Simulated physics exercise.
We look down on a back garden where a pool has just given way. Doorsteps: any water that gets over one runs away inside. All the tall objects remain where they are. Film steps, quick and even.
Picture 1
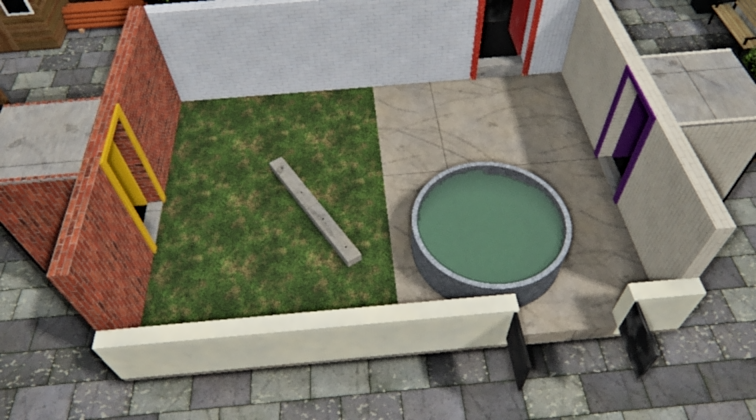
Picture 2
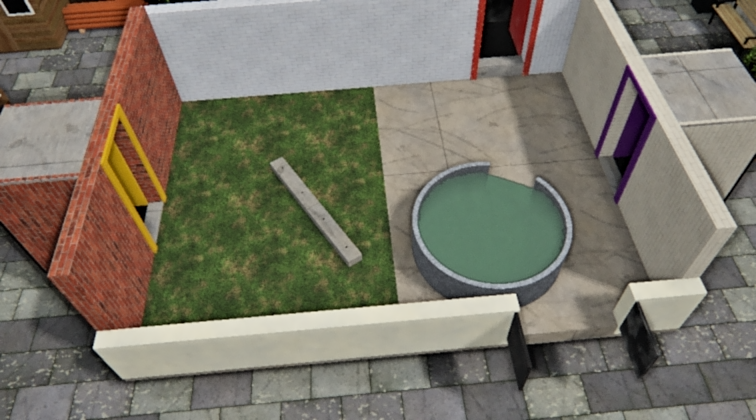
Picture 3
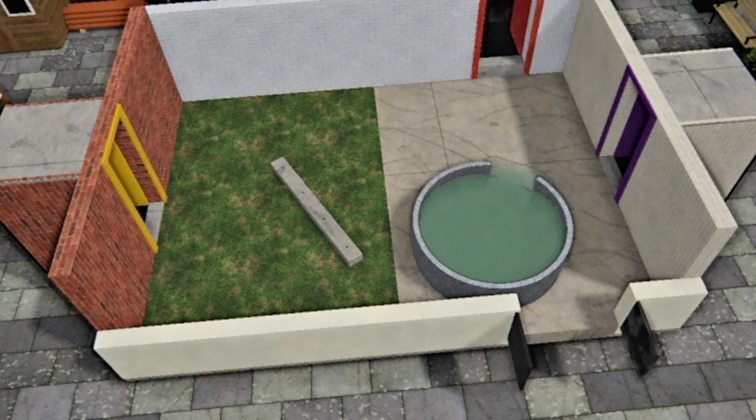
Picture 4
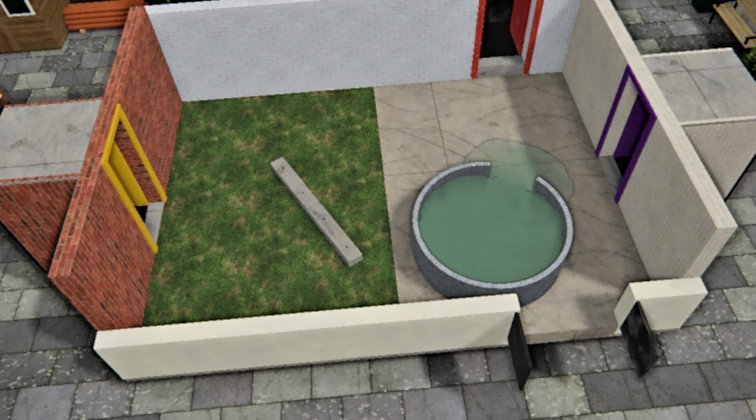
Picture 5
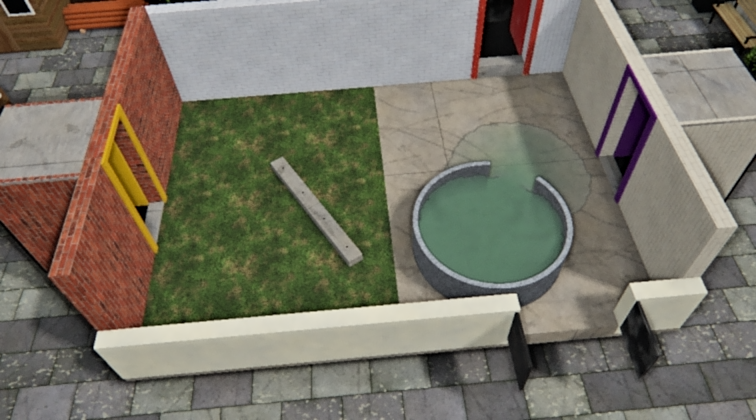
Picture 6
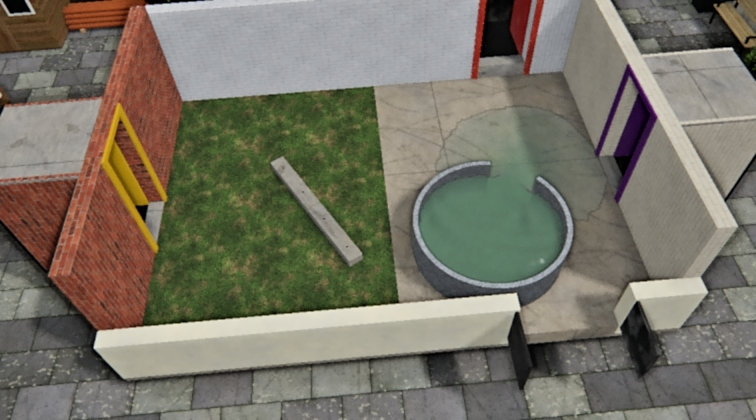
Walled back garden with grass and paving, a round pool breaching on its far side and greenish water spreading across the slabs.
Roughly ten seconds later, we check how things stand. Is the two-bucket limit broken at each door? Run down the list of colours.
Result: The red door is not swamped. The purple door is swamped. The yellow door is not swamped.
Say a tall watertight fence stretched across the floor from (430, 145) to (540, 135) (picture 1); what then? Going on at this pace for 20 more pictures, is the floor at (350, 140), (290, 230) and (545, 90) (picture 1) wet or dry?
Outcome per location, in sequence: Soaking, unsoaked, soaking.
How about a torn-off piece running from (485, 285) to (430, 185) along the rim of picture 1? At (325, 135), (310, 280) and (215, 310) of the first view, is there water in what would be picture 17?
Soaked, soaked, soaked.
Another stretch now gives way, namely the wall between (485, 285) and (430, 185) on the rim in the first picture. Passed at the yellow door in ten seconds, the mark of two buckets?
Well, yellow door overshoots, as it turns out.
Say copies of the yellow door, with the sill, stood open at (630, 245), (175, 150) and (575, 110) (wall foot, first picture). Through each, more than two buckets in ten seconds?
Doors one to three: Does not reach it / does not reach it / beats it.
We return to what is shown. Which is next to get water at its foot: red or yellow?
My pick is the red-painted one.
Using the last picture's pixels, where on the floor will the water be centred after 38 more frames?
Centre point: Around (466, 165).
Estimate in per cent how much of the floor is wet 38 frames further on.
Some 55 per cent.
A moment on, water covers 20 % of the floor; the red door wet at the sill, nothing in, the purple door under two buckets in, the yellow door not reached.
Next, water covers 25 % of the floor; the red door wet at the sill, nothing in, the purple door over two buckets in, the yellow door not reached.
Then, water covers 25 % of the floor; the red door wet at the sill, nothing in, the purple door far over two buckets in, the yellow door not reached.
Later, water covers 55 % of the floor; the red door wet at the sill, nothing in, the purple door far over two buckets in, the yellow door not reached.
In the end, water covers 80 % of the floor; the red door wet at the sill, nothing in, the purple door far over two buckets in, the yellow door wet at the sill, nothing in.
